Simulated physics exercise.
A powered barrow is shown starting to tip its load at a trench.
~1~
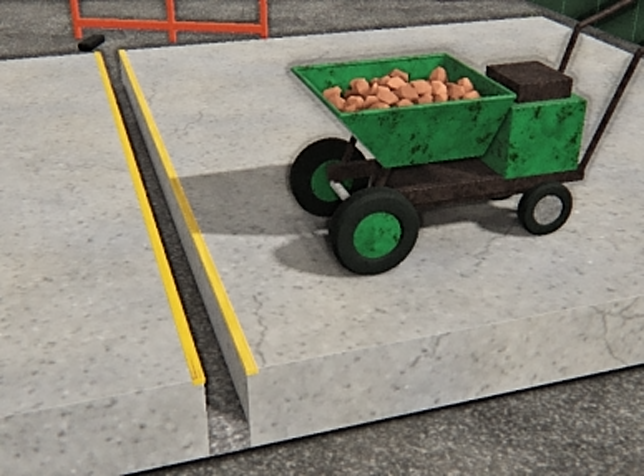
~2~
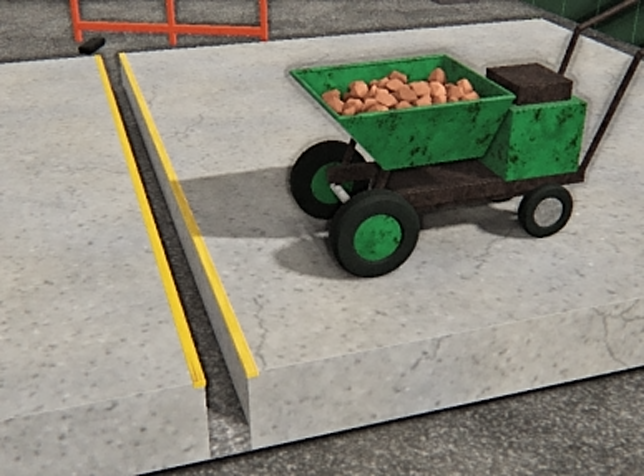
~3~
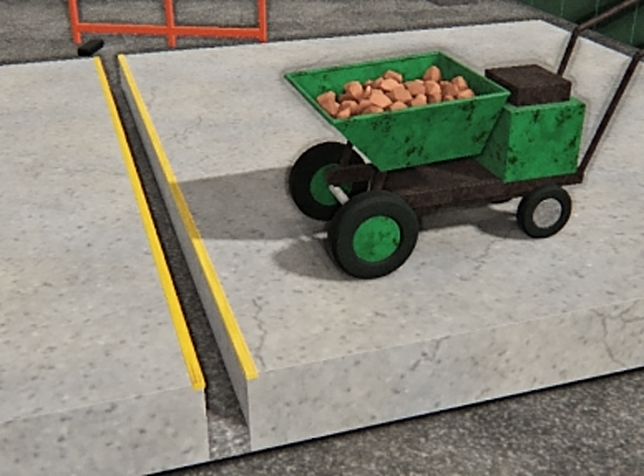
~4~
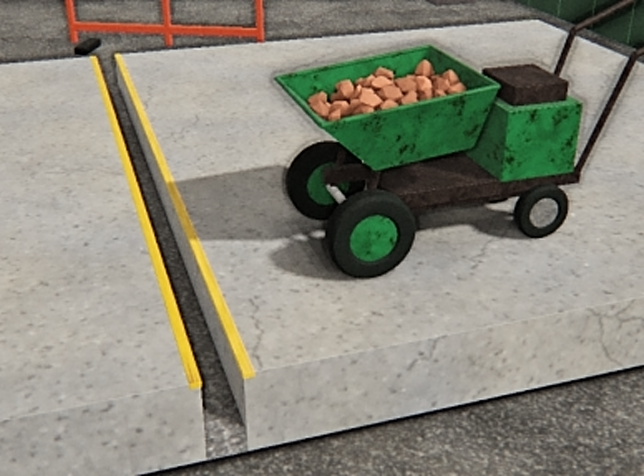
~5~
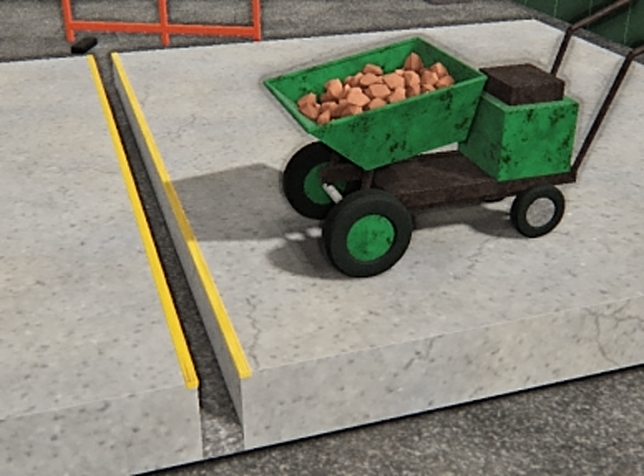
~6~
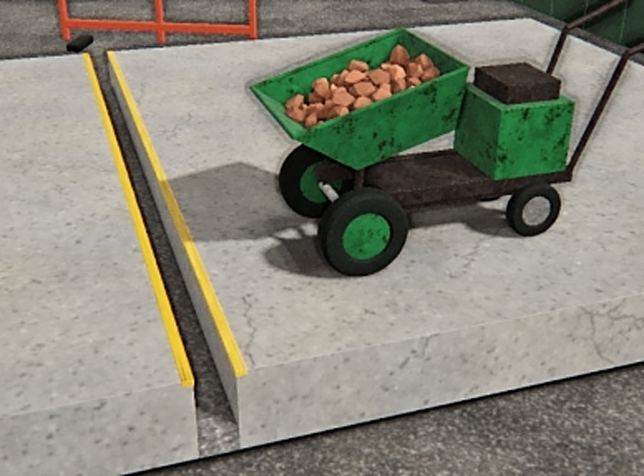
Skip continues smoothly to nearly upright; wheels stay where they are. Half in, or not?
The trench takes in the main portion of the load.
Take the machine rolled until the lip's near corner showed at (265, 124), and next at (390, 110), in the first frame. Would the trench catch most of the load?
To start, the lesser share; after that, the lesser share.
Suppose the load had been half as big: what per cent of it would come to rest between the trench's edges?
Near 90 per cent, give or take.
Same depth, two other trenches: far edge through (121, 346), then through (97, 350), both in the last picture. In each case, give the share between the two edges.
100 % then 100 %, roughly.
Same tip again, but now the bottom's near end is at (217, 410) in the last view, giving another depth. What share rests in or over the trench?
About 60 per cent.
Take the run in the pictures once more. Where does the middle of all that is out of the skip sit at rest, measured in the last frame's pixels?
Somewhere around (176, 279) in the final view.
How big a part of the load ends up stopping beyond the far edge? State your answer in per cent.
15 %.
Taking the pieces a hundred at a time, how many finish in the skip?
Around 0 in a hundred.
Soon after the last picture, skip tipped steeply; all in the skip.
A little later, skip tipped steeply; most in the skip; a stray few short of the trench; a small part in or heaped over the trench; a stray few beyond it; a stray few falling.
Later still, skip tipped right over; a small part in the skip; a small part short of the trench; about two thirds in or heaped over the trench; a small part beyond it.
By the end, skip tipped right over; a small part short of the trench; about two thirds in or heaped over the trench; a small part beyond it.
